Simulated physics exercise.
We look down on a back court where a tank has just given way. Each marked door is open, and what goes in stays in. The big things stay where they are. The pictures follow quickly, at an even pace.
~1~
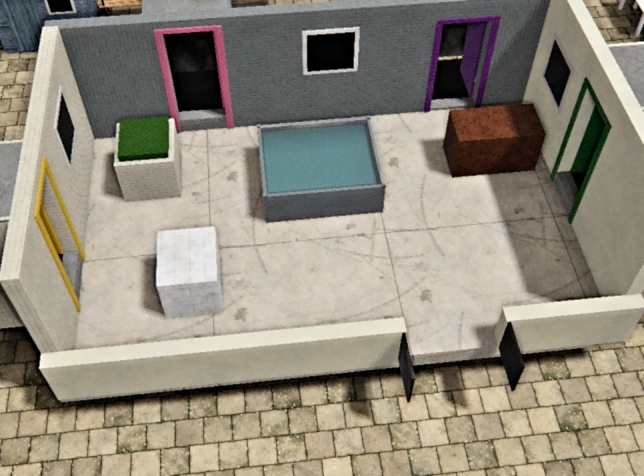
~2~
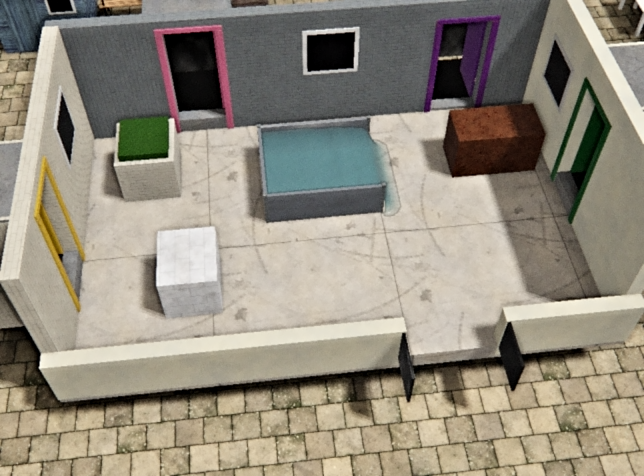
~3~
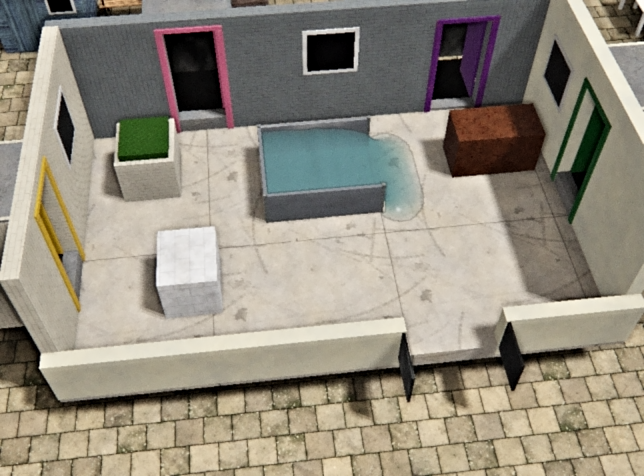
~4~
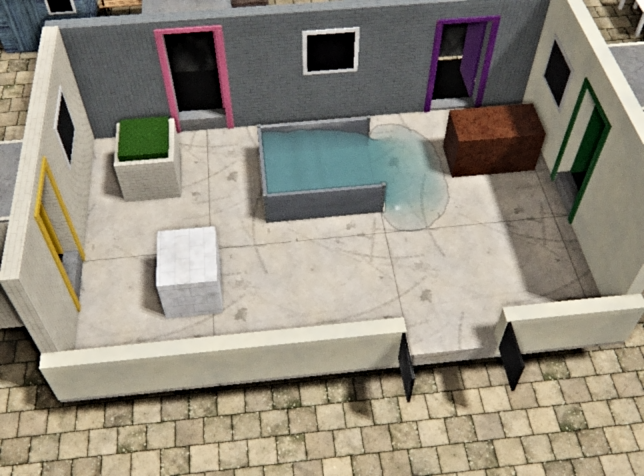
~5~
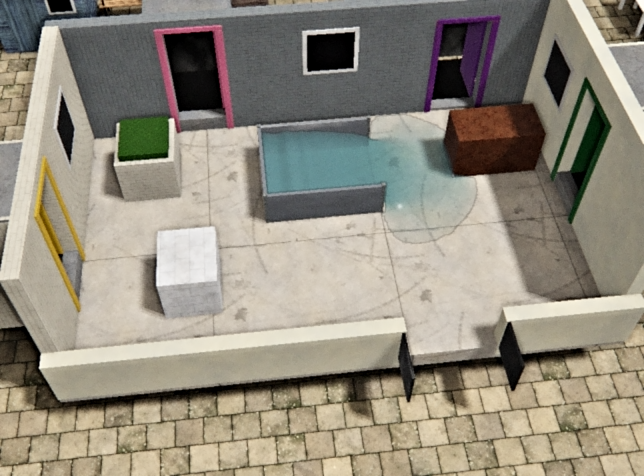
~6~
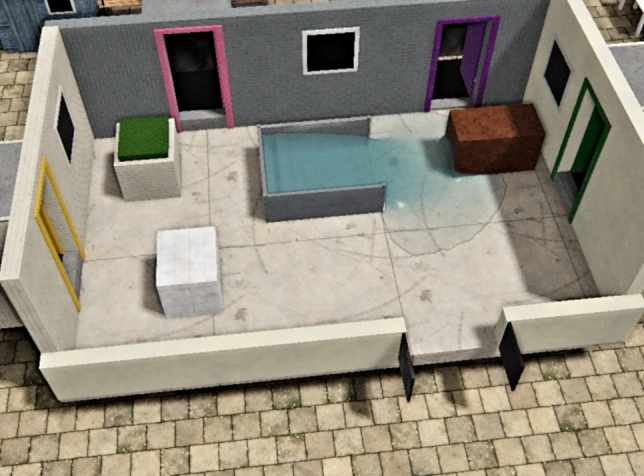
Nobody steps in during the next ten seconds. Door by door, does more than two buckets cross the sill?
One by one: The purple door lets in a lot; the pink door admits no more than that; the green door admits no more than that; the yellow door admits no more than that.
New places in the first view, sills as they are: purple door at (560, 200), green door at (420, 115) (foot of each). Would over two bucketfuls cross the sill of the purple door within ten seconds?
My reading: Purple takes more.
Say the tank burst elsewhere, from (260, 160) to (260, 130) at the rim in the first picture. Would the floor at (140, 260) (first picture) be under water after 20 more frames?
There: Under water.
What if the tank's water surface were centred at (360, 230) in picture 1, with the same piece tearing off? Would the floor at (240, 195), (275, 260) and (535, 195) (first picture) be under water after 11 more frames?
In turn: Free of water, free of water, wet.
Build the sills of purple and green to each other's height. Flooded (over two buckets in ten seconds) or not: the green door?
My reading: Green door takes more.
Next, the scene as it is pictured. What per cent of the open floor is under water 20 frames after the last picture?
I make it 40 per cent.
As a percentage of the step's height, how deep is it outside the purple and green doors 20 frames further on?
Near 190 and 70 in a hundred.
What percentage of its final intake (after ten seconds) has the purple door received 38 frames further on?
Some 100 per cent.
A moment on, water covers 25 % of the floor; the purple door under two buckets in, the pink door not reached, the green door wet at the sill, nothing in, the yellow door not reached.
Next, water covers 30 % of the floor; the purple door over two buckets in, the pink door not reached, the green door wet at the sill, nothing in, the yellow door not reached.
Then, water covers 40 % of the floor; the purple door far over two buckets in, the pink door not reached, the green door wet at the sill, nothing in, the yellow door not reached.
Later, water covers 65 % of the floor; the purple door far over two buckets in, the pink door wet at the sill, nothing in, the green door wet at the sill, nothing in, the yellow door not reached.
In the end, water covers 95 % of the floor; the purple door far over two buckets in, the pink door wet at the sill, nothing in, the green door wet at the sill, nothing in, the yellow door wet at the sill, nothing in.
